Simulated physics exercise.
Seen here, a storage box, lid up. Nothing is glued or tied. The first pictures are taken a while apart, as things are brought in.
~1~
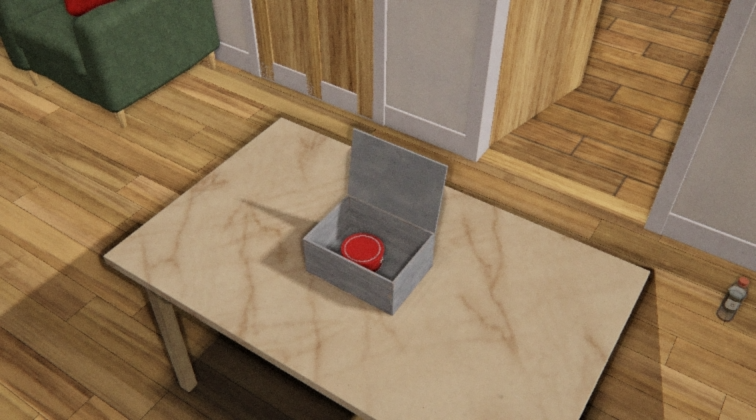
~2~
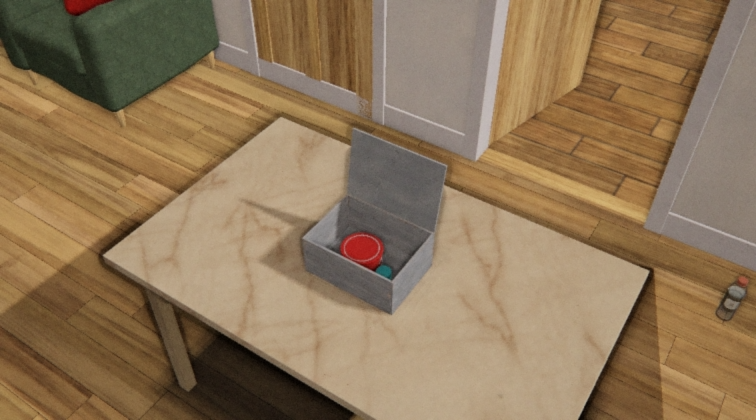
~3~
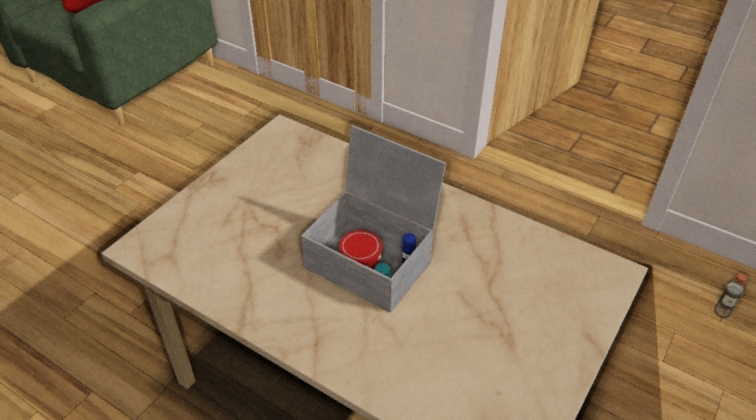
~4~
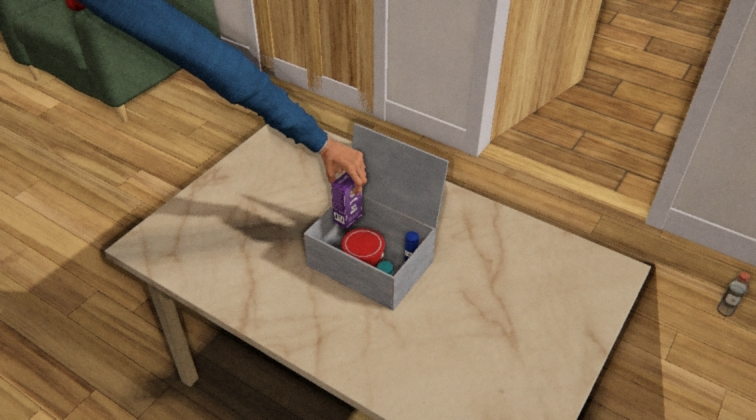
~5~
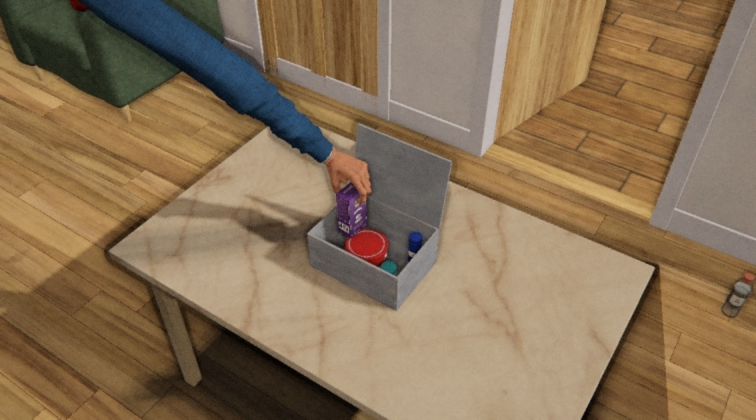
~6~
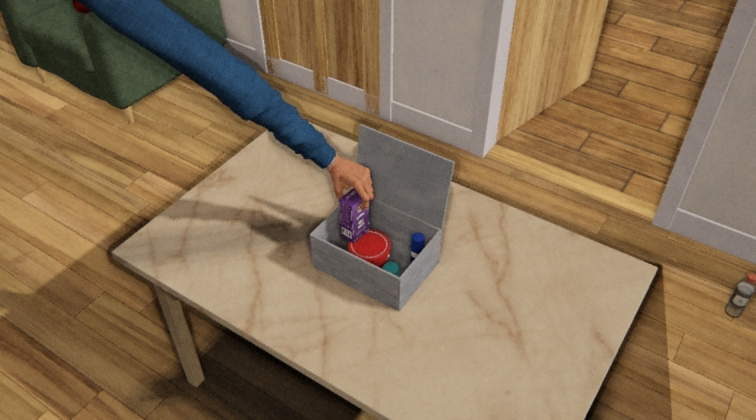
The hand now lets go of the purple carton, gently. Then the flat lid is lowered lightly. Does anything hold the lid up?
As it turns out, it will not close.
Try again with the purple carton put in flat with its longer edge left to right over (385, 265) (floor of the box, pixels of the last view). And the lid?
Then it shuts flat.
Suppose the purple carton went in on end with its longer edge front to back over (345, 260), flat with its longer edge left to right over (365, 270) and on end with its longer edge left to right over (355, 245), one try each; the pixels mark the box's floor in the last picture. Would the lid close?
First try: It stays ajar; second try: It sits on the rim; third try: It stays ajar.
Then, 1.10 s past the last view, lid starting down; purple carton rocked 23° from its first pose near (348, 211).
Then, 1.50 s past the last view, lid 70° above the rim; purple carton rocked 23° from its first pose near (348, 211).
Finally, lid 54° above the rim; left askew, purple carton; the other 3 still in place. Final places as the last picture's camera would see them, purple carton near (346, 214).
